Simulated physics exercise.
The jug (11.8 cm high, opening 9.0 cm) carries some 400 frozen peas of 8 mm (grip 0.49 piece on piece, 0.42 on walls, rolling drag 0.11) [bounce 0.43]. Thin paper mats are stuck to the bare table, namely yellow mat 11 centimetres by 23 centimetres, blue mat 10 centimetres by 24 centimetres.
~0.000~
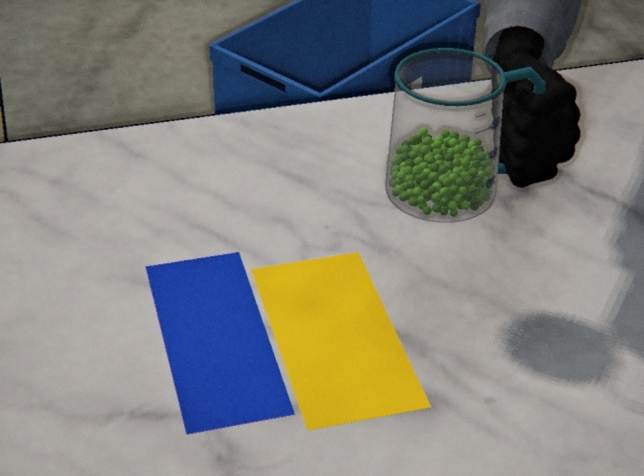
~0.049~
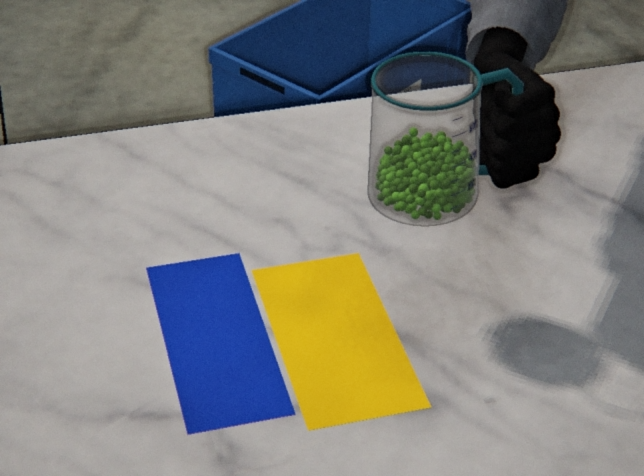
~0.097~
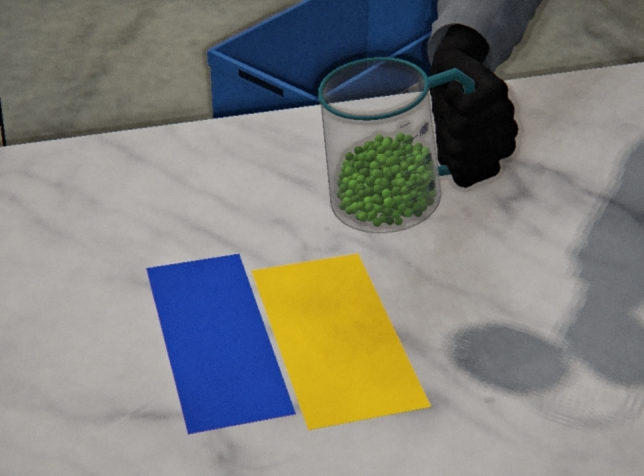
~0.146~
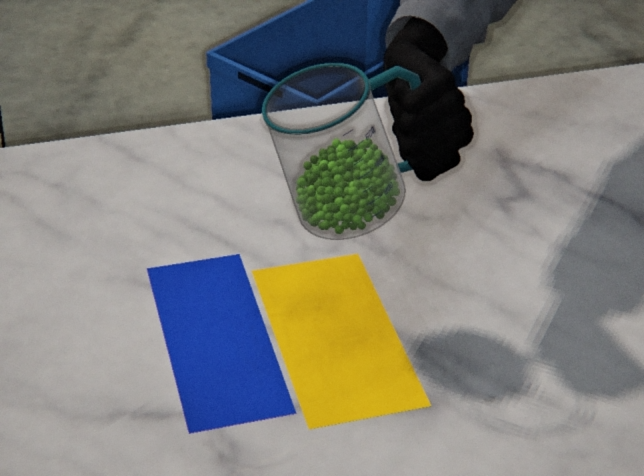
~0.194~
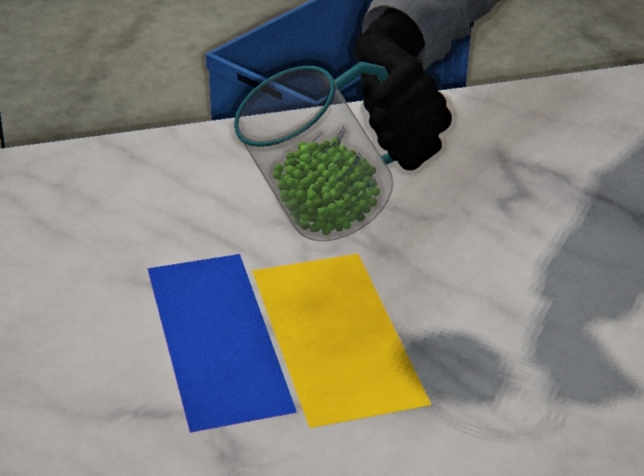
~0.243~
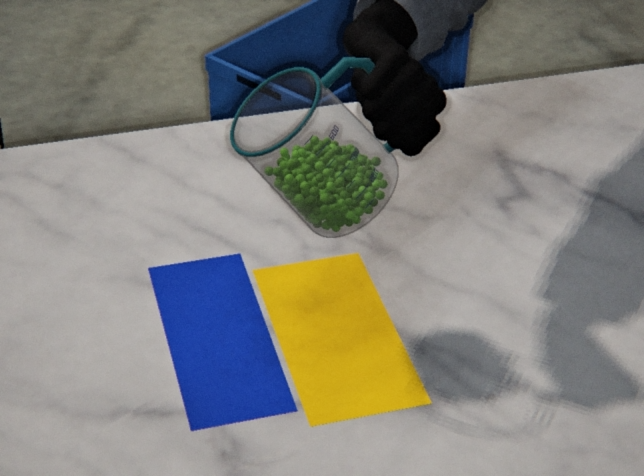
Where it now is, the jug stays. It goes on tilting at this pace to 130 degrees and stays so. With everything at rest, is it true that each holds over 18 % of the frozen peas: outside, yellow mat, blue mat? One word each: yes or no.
Outside: Yes. Yellow mat: No. Blue mat: Yes.
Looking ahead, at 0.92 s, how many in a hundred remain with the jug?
Share remaining: Approx. 30 %.
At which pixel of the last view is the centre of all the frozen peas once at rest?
The middle comes to rest near (162, 351).
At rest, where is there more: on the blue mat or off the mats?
Result: Larger amount off the mats.
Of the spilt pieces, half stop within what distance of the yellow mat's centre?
24 cm, roughly.
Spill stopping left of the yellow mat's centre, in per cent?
100 %, about.
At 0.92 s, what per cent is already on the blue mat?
About 55 %.
Then, at 0.45 s, tilt 78 degrees; jug 100 %; middle of all pieces on or above the table near (347, 168).
After 0.62 s, tilt 112 degrees; jug 100 %; middle of all pieces on or above the table near (352, 150).
After 0.77 s, tilt 130 degrees; jug 95 %, in the air 5 %; middle of all pieces on or above the table near (324, 177).
After 0.92 s, tilt 130 degrees; blue mat 60 %, jug 30 %, in the air 10 %; middle of all pieces on or above the table near (255, 267).
By 2.1 s all is still; blue mat 35 %, jug 0 %, outside 60 %, yellow mat 5 %.
